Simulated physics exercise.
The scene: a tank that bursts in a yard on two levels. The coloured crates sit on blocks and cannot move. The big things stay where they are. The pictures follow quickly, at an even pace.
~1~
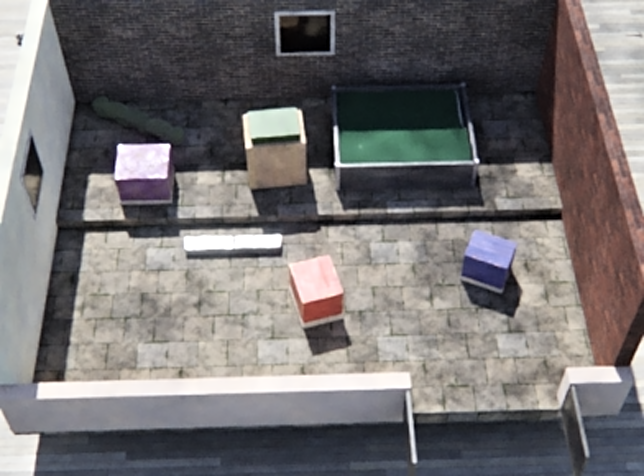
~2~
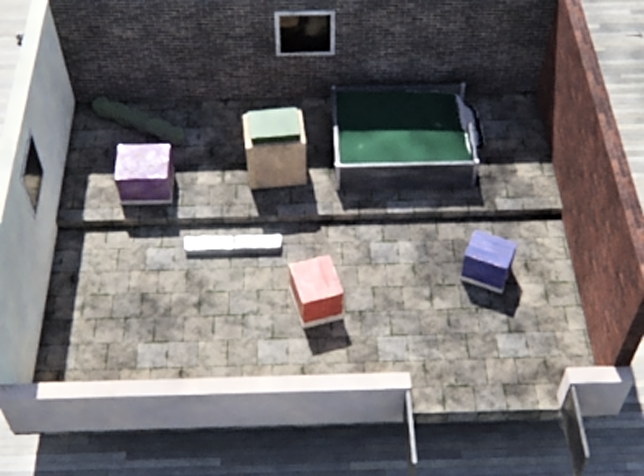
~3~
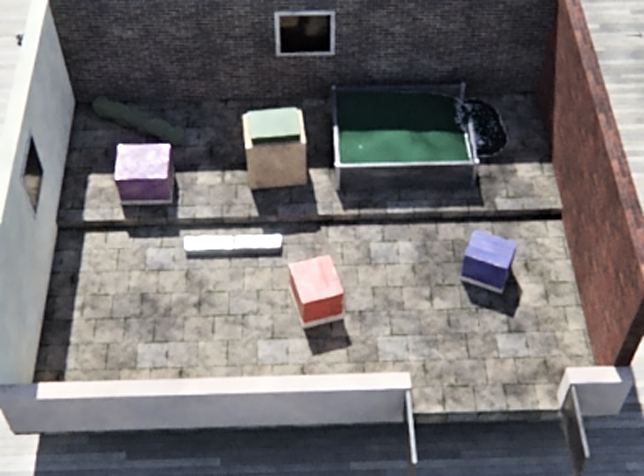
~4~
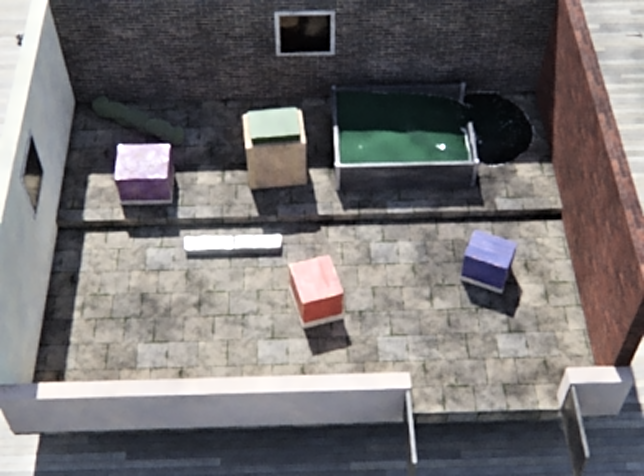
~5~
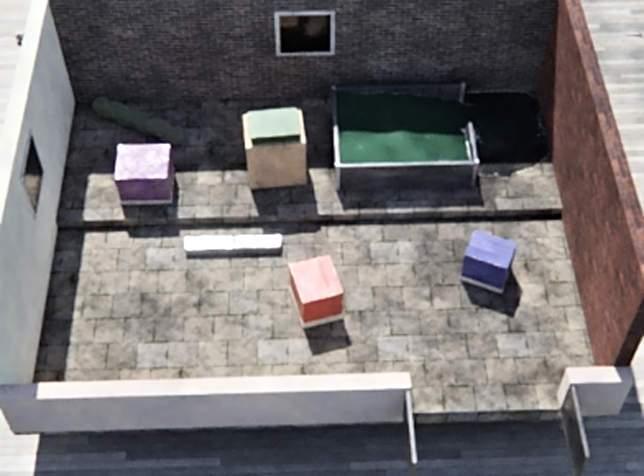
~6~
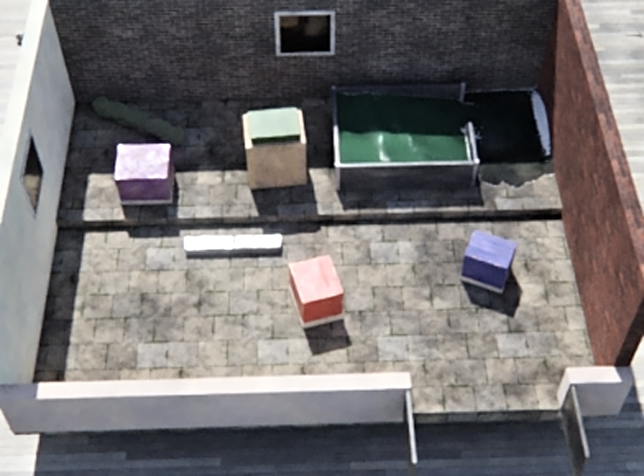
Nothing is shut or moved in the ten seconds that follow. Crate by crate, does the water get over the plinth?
The blue crate gets wet; the purple crate stays dry; the red crate stays dry.
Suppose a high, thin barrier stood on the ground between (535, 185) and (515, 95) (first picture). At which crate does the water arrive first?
It is the one in blue.
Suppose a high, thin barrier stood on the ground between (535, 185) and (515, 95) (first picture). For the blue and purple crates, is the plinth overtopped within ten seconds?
Then: Blue is topped; purple escapes it.
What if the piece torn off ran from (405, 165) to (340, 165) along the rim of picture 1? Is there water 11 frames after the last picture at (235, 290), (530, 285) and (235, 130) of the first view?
One after the other: Wet, not flooded, not flooded.
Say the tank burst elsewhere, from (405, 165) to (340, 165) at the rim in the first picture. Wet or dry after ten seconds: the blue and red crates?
Then: The blue crate escapes it; the red crate is topped.
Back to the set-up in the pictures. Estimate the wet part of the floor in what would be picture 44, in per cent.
Roughly 45 per cent.
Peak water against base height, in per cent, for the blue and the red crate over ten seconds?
Near 210 and 50 in a hundred.
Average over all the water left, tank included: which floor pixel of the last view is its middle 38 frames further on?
I would point to (439, 184).
A moment on, water covers 5 % of the floor; the blue crate not reached, the purple crate not reached, the red crate not reached.
Next, water covers 10 % of the floor; the blue crate water round its plinth, the purple crate not reached, the red crate not reached.
Then, water covers 25 % of the floor; the blue crate water round its plinth, the purple crate not reached, the red crate not reached.
Later, water covers 45 % of the floor; the blue crate water round its plinth, the purple crate water round its plinth, the red crate water round its plinth.
In the end, water covers 70 % of the floor; the blue crate was topped, the purple crate stayed above the water, the red crate stayed above the water.
